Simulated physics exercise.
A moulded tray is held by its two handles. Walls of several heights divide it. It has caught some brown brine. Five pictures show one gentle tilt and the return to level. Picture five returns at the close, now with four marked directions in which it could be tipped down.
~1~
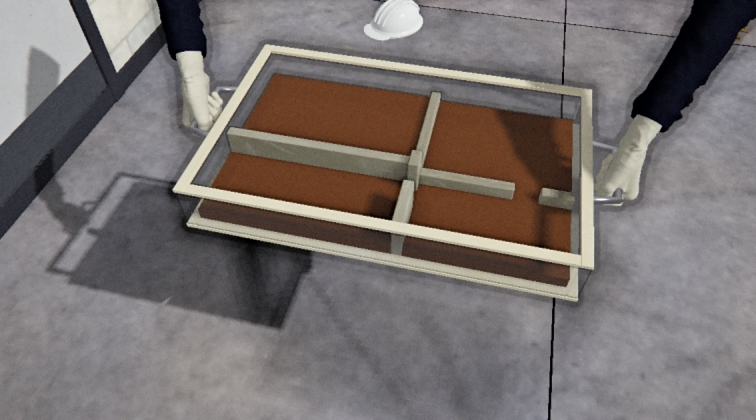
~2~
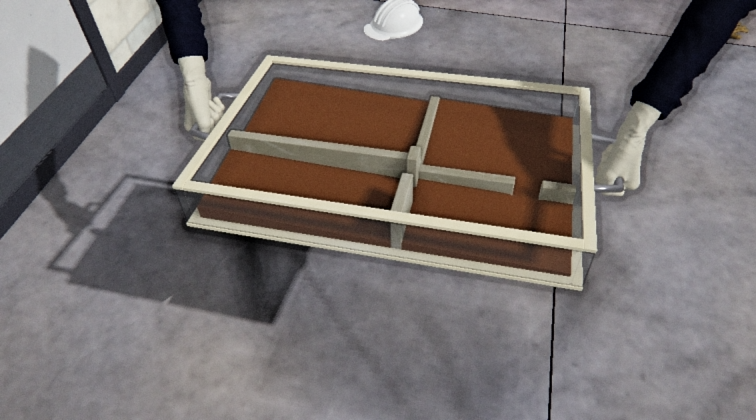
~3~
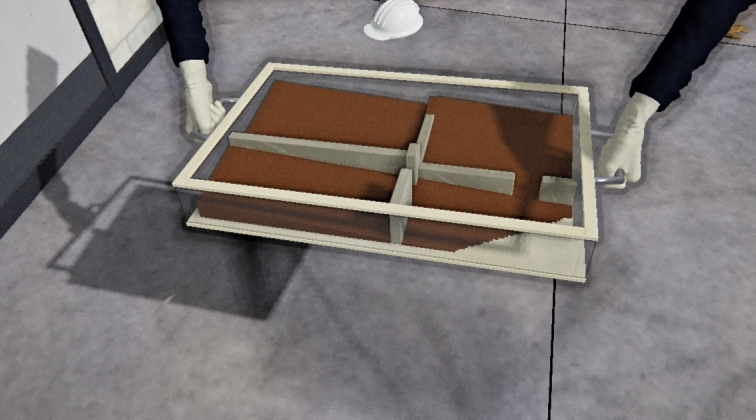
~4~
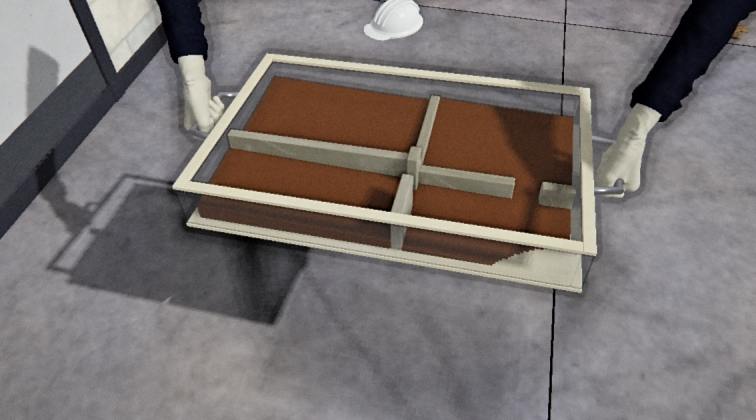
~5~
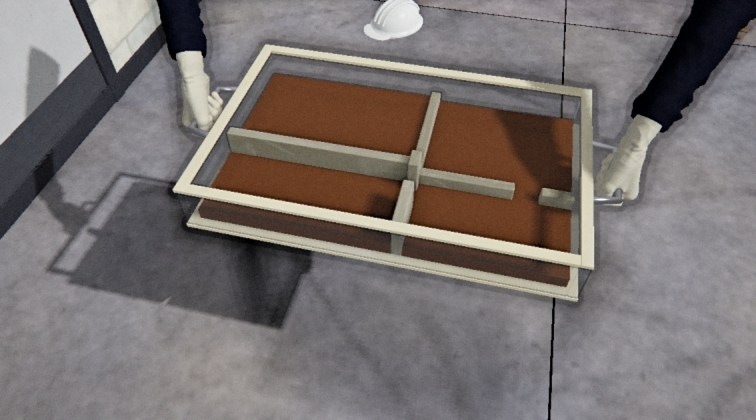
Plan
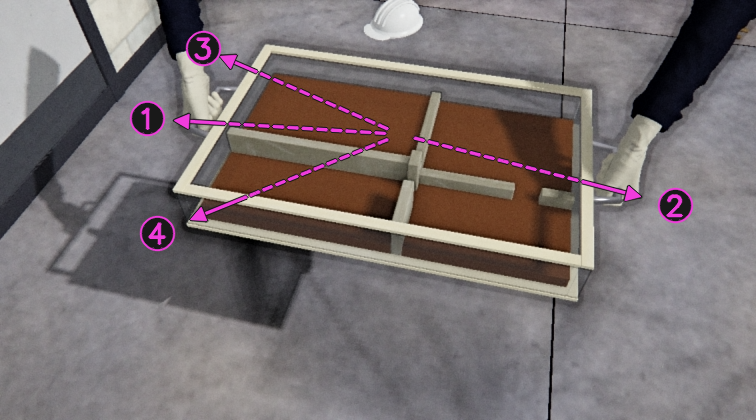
The clip opens on two gloved hands holding a level, clear-sided tray of brown liquid, divided by pale walls. The hands tip it toward the back left, and liquid runs over the wall between the two back bays, baring the front right corner. They then ease the tray back to level.
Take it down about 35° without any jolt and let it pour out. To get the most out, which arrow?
4.
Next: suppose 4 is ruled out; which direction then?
Here it is direction 3.
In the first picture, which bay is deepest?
It is the back left one.
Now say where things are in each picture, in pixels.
The tray is level; deepest in the back left bay, at (338, 121), shallowest in the back right.
Tipped about 5° down to the back left; no wall is crossed.
Tipped about 8° down to the back left; liquid runs over the wall between the back left and back right bays.
Tipped about 4° down to the back left; no wall is crossed.
The tray is level; deepest in the back left bay, at (338, 120), shallowest in the back right.
On the marked copy, 1 ends at (179, 120); 2 ends at (635, 195); 3 ends at (225, 58); 4 ends at (195, 217).
If 1 is chosen, about 31 % stays in the tray, the largest part in the back left bay.
If 2 is chosen, about 29 % stays in the tray, the largest part in the front right bay.
If 3 is chosen, about 23 % stays in the tray, the largest part in the back left bay.
If 4 is chosen, about 18 % stays in the tray, the largest part in the front left bay.
